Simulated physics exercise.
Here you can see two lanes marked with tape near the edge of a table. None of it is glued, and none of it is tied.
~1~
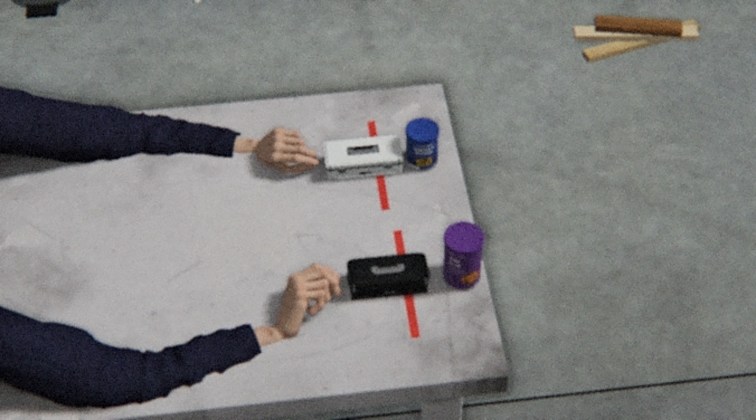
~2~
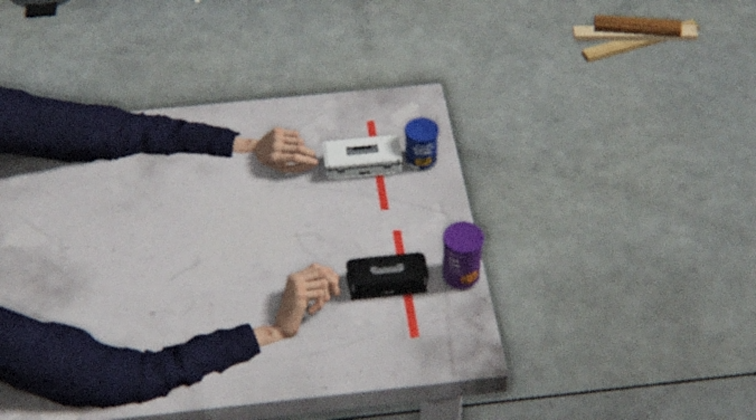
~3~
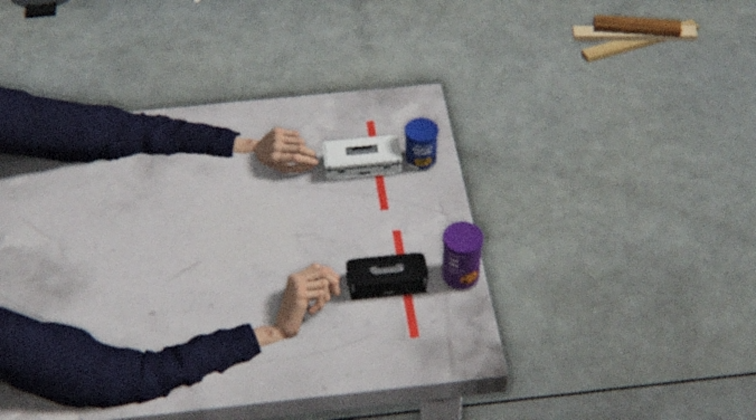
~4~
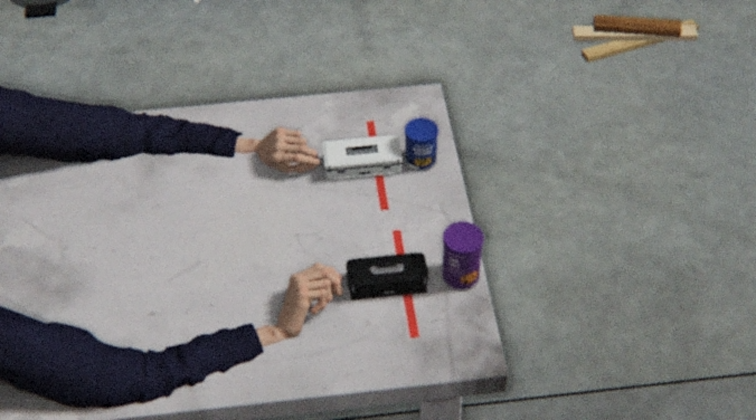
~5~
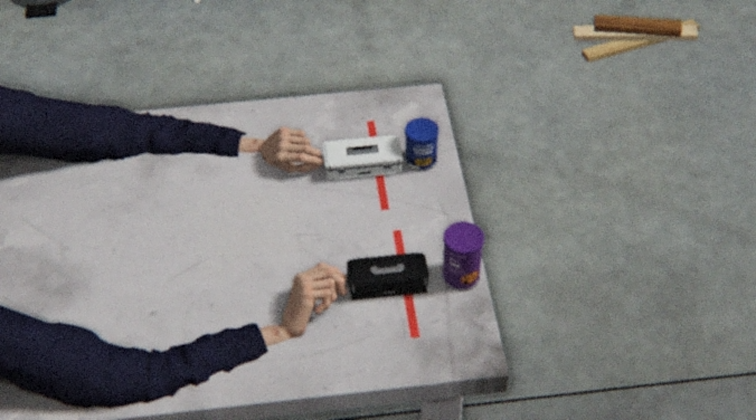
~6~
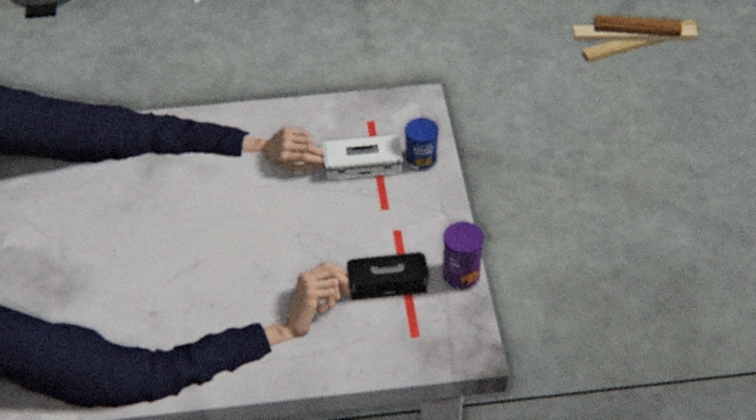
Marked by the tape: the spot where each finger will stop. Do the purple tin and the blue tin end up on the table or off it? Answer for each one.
Result: The purple tin leaves the table; the blue tin leaves the table.
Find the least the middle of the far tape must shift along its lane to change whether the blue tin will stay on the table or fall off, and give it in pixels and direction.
16 pixels left.
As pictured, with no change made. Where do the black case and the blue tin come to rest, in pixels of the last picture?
Final spots: First object (450, 270), second object (602, 348).
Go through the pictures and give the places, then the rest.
In the first frame, purple tin (463, 257); blue tin (422, 145); black case (388, 276).
In the second frame, blue tin (421, 145); white case (362, 158).
In the third frame, purple tin (462, 257); black case (387, 276).
In the fourth frame, blue tin (421, 145); white case (362, 158).
In the fifth frame, purple tin (463, 257); black case (387, 276).
In the sixth frame, purple tin (463, 257); blue tin (422, 145); white case (362, 158).
Then, 1.34 s later than the last frame, purple tin tilted by 55° near (529, 281); blue tin tilted by 33° near (479, 145).
Then, 1.66 s later than the last frame, purple tin fallen; blue tin dropping near (509, 308).
When it is over, the purple tin falls off the table; the blue tin falls off the table, near (602, 347).
